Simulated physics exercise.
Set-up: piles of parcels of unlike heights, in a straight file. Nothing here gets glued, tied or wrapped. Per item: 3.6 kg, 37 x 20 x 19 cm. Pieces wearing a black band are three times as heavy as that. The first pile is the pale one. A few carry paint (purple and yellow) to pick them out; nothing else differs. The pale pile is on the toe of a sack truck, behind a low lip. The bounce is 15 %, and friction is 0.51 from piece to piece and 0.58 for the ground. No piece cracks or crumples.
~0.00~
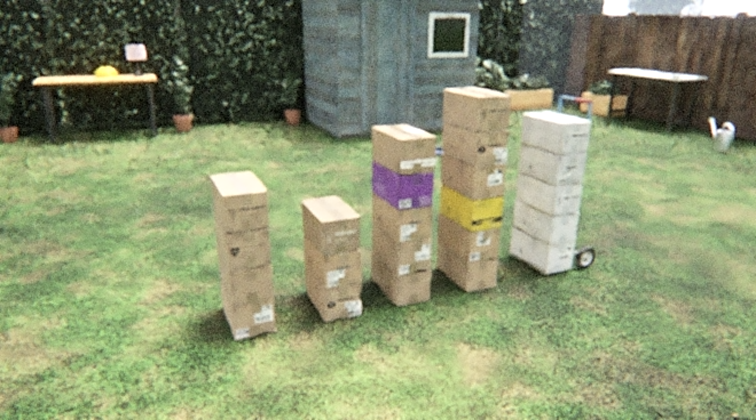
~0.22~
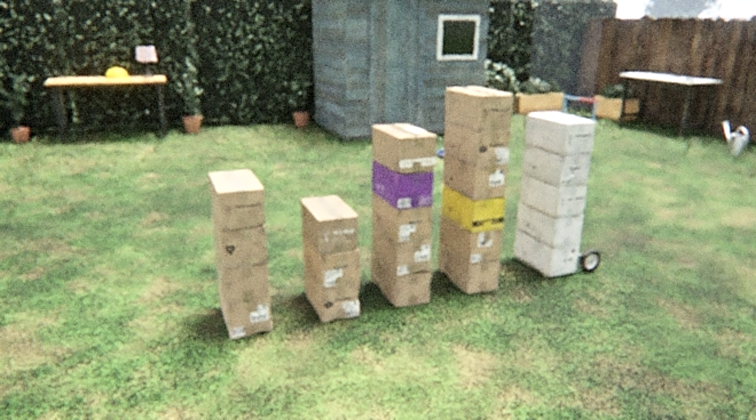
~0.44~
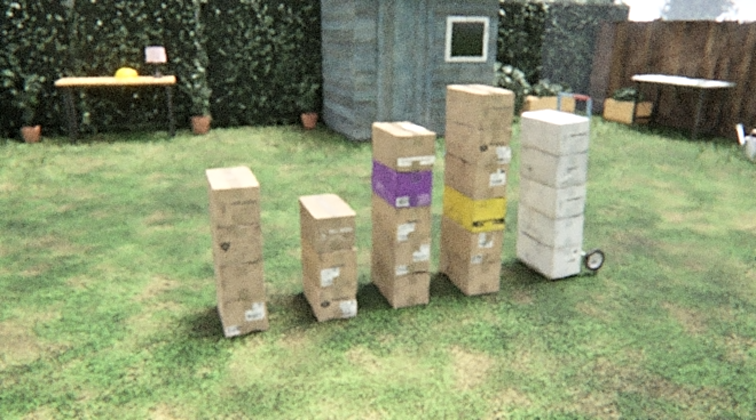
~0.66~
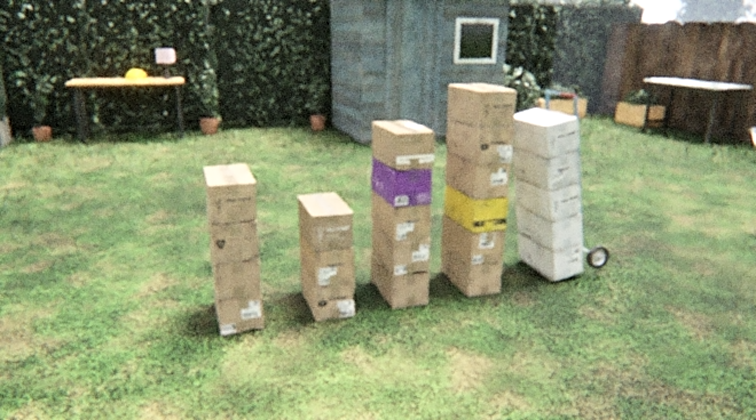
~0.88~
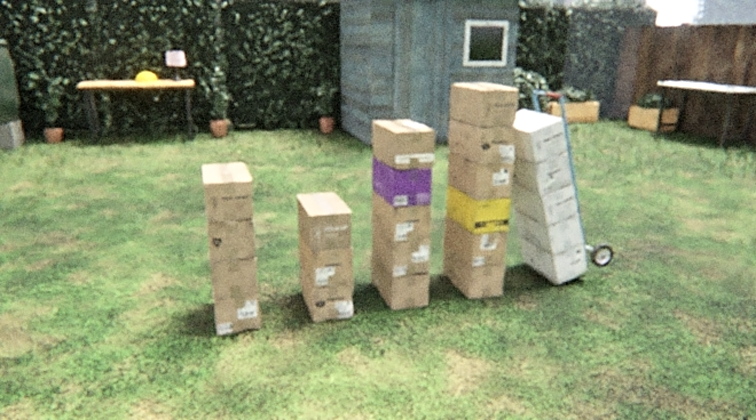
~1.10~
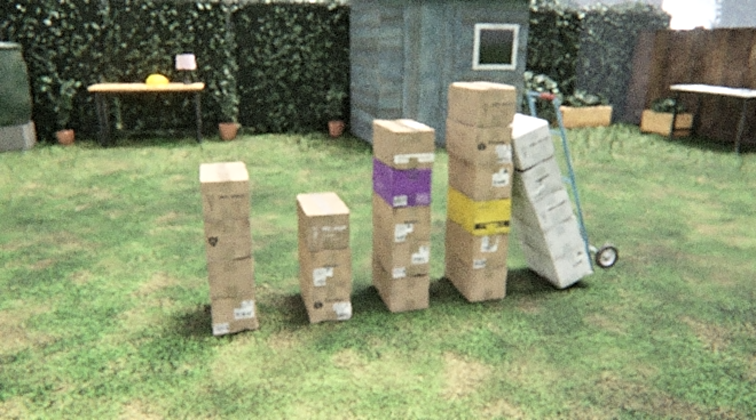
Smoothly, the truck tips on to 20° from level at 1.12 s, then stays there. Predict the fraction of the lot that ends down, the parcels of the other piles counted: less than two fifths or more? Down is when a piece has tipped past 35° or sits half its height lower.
More than two fifths.
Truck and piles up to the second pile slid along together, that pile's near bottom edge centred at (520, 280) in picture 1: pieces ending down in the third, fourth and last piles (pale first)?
After that shift, the third pile would have 3 down, the fourth 2 and the last 4.
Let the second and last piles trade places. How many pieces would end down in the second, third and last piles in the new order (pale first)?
In that case second 4, third 5, last 6.
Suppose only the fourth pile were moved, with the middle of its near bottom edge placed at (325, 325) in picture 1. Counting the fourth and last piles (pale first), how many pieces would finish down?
Pile by pile: Fourth 2, last 4.
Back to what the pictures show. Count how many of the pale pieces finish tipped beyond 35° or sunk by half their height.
The number you get is 5.
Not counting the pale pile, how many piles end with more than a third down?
4.
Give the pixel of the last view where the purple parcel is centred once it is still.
Its middle finishes near pixel (287, 244) of the last picture.
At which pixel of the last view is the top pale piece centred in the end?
Close to (425, 209).
After 2.12 s, 5 of the pale pile down; none of the 18 other parcels down, 10 disturbed; yellow parcel leaning 25°; purple parcel leaning 13°.
After 2.88 s, 5 of the pale pile down; 12 of the 18 other parcels down; yellow parcel leaning 56°, 14 cm lower; purple parcel leaning 32°, 20 cm lower.
At rest (4.1 s), 5 of the pale pile down; 17 of the 18 other parcels down; yellow parcel leaning 56°, 14 cm lower; purple parcel leaning 49°, 30 cm lower. That is 94 per cent. As the last picture would show them, middles, yellow parcel near (401, 240), purple parcel near (287, 244).
